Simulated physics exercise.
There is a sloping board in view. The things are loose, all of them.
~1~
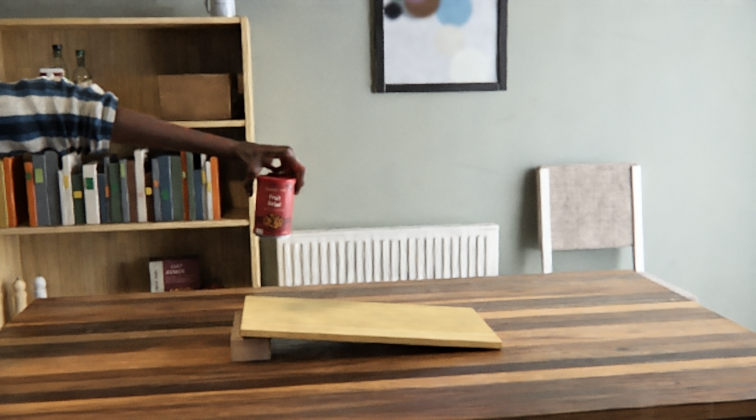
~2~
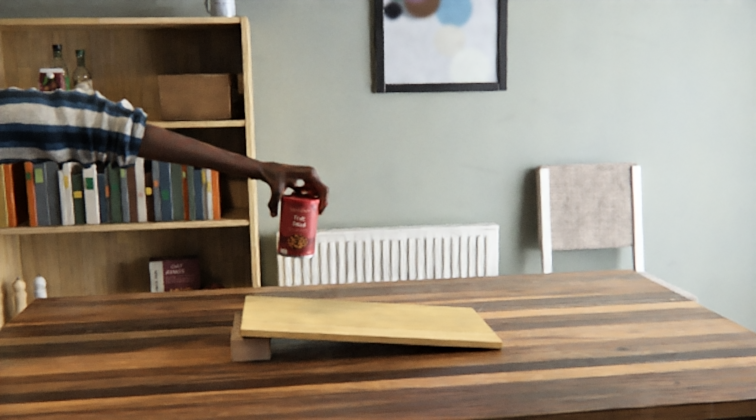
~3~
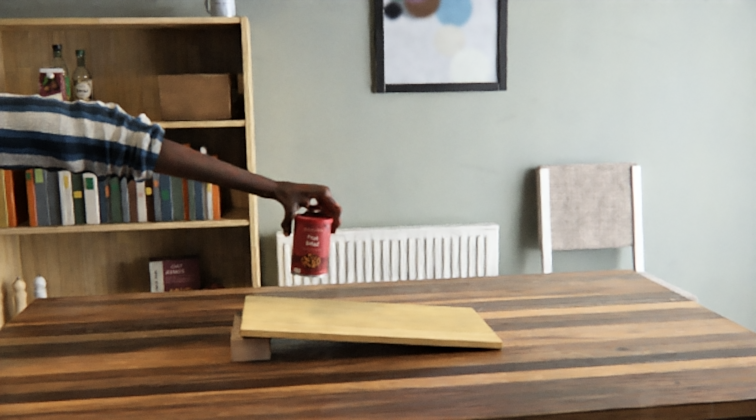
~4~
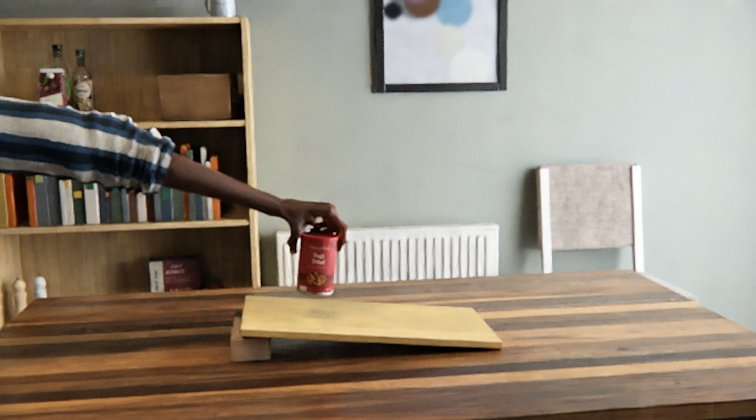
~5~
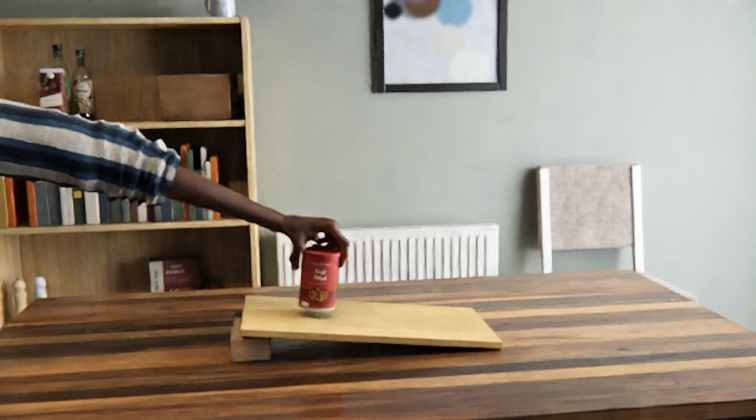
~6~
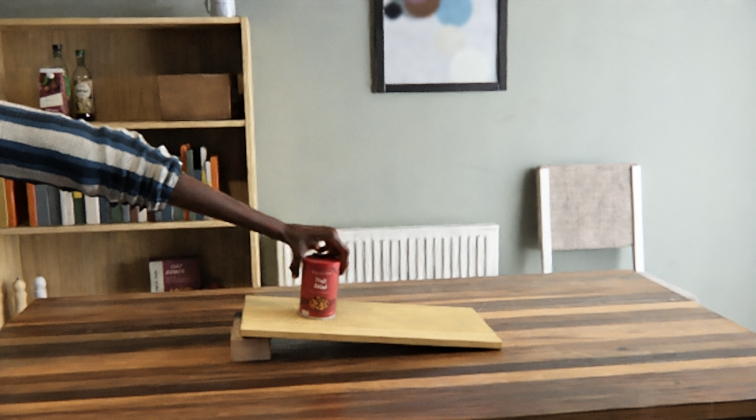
In the video, a hand reaching from the left carries a red tin rightward and downward over a wooden table, then sets it upright on a sloping board propped on a block, keeping hold of the tin.
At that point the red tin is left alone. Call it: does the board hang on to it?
Yes, it stays where it was left.
Then, 0.30 s on from there, no change.
Then, 0.70 s on from there, red tin resting near (319, 287).
In the end, it is unmoved. At the end, from the last picture's camera, red tin near (319, 287). The red tin keeps its place.
